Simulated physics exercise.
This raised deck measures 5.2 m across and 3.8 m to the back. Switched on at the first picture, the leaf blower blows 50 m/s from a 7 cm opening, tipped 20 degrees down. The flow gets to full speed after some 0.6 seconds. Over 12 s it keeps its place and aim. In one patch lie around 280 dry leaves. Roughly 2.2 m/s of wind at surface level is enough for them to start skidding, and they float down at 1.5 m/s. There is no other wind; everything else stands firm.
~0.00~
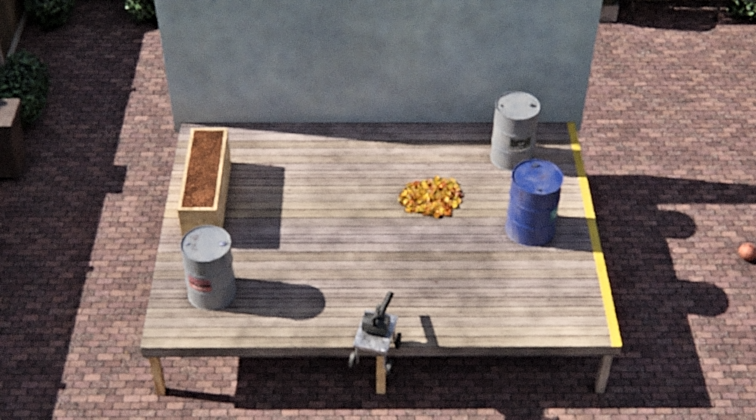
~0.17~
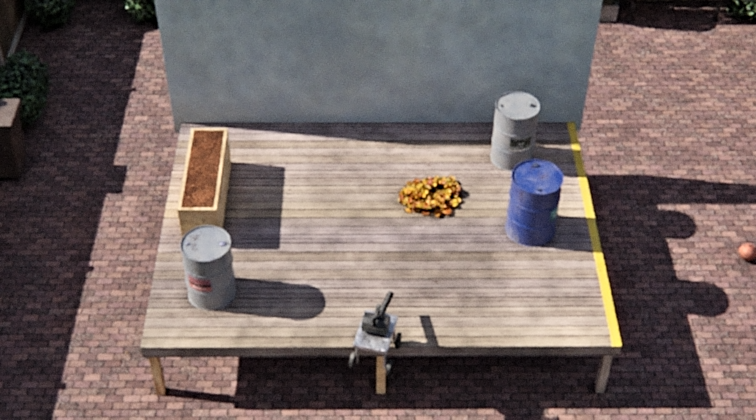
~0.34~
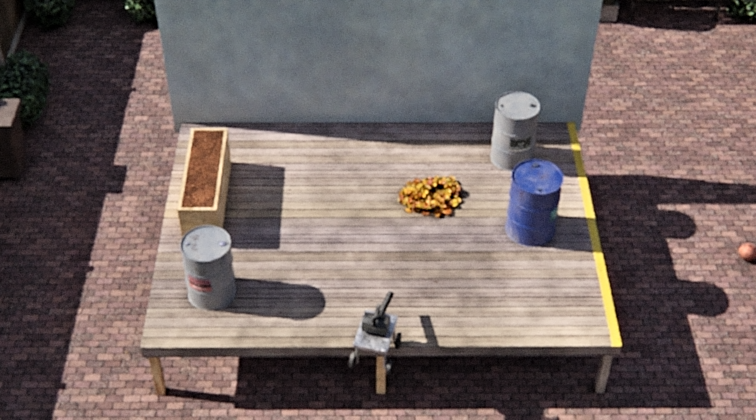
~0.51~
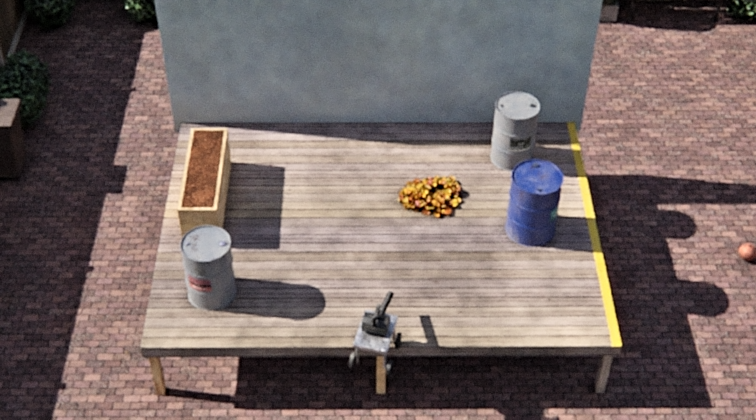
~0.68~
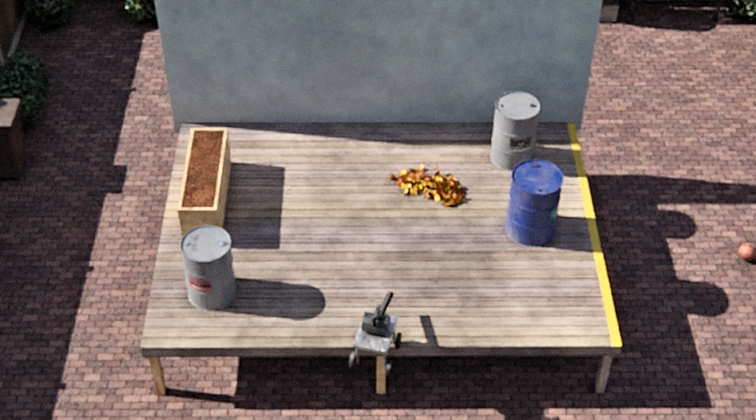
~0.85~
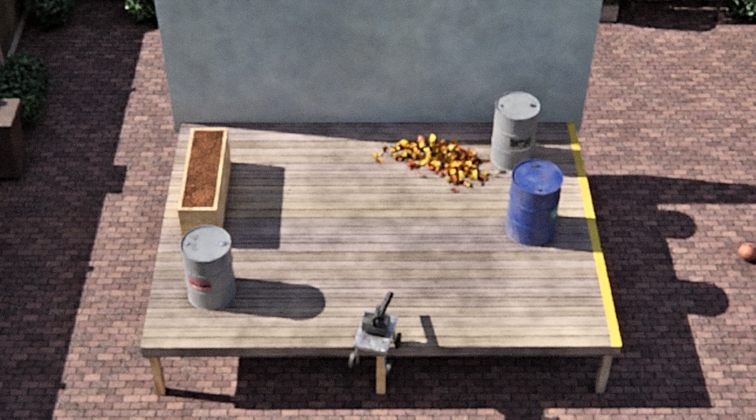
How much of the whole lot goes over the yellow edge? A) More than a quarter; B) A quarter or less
Answer: A.
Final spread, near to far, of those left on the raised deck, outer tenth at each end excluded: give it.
The middle bunch covers about 0.0 m from near to far.
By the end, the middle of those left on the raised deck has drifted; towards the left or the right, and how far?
The middle moved leftwards, roughly 0.2 m.
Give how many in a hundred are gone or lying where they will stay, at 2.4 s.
The share is about 15 %.
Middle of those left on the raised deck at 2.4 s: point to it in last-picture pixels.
Their middle would be near (443, 119) in the last picture.
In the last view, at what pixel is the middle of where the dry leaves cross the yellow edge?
Median crossing, approx. (576, 129).
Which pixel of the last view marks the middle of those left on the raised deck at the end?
(411, 122).
After 2.4 s the count stands so, 31 % are over the yellow edge; the middle of those still in play is near (443, 119).
After 3.8 s the count stands so, 42 % are over the yellow edge; the middle of those still in play is near (434, 121).
After 6.6 s the count stands so, 55 % are over the yellow edge; the middle of those still in play is near (425, 121).
After 12.0 s, at the end, 66 % are over the yellow edge; the middle of those still in play is near (411, 122).
